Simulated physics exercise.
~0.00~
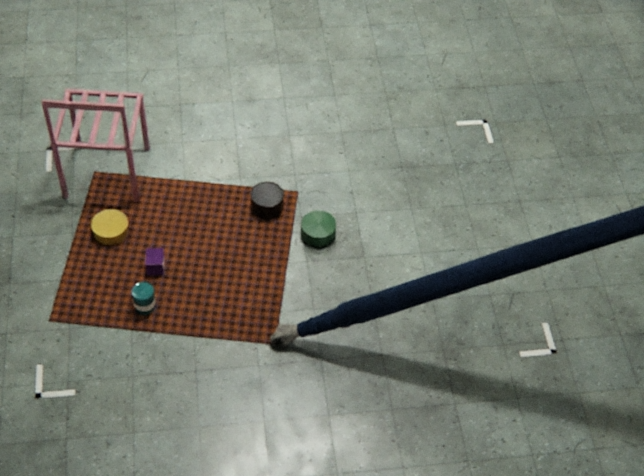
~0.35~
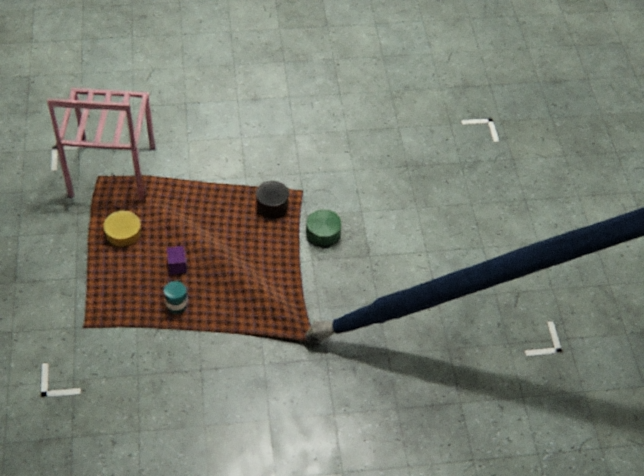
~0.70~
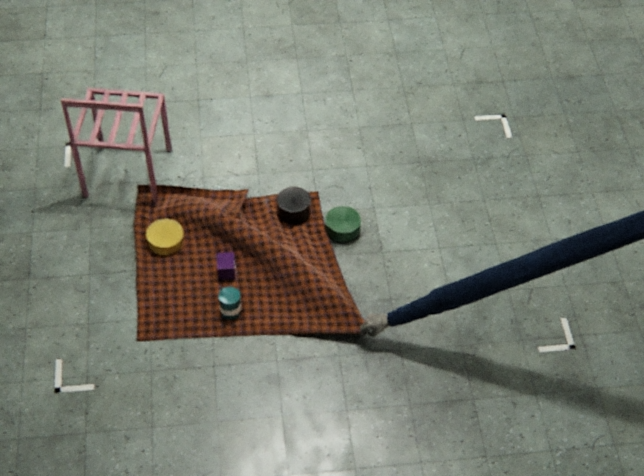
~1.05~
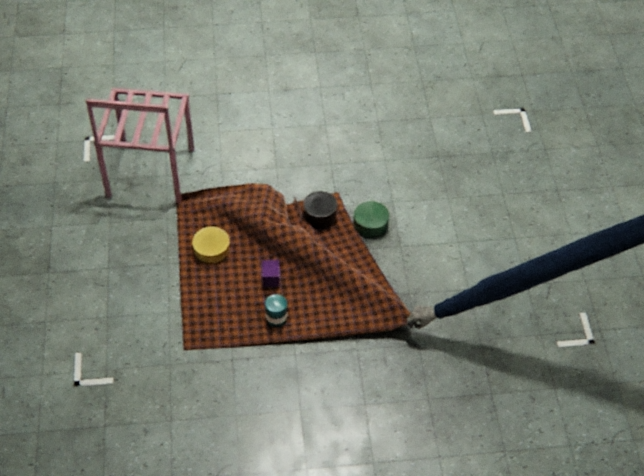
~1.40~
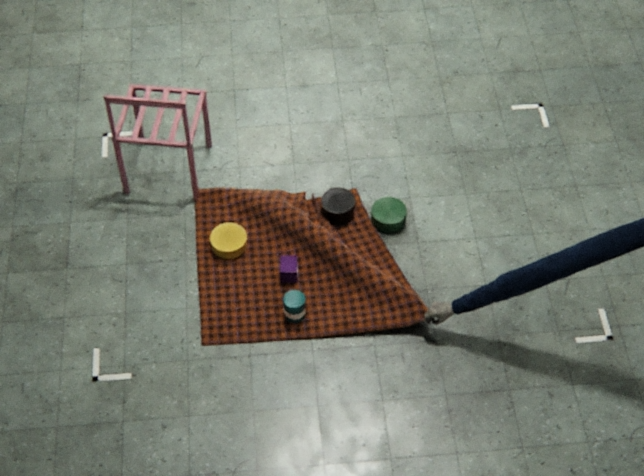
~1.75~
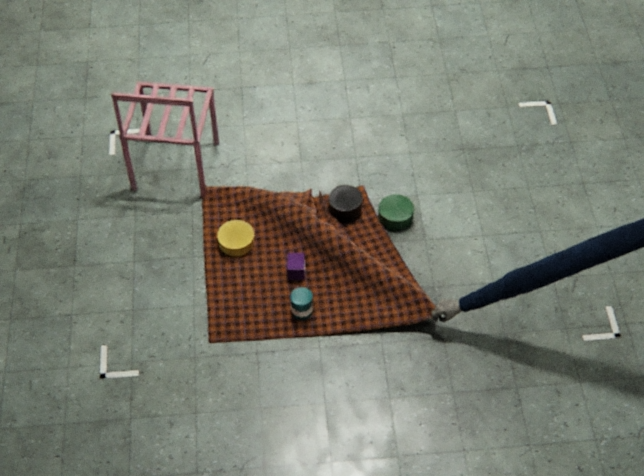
A long dark pole dragged the near right corner of a checked orange mat to the right across the floor, bunching the cloth into folds and carrying the yellow, purple and teal things along, then stopped with the corner stretched out.
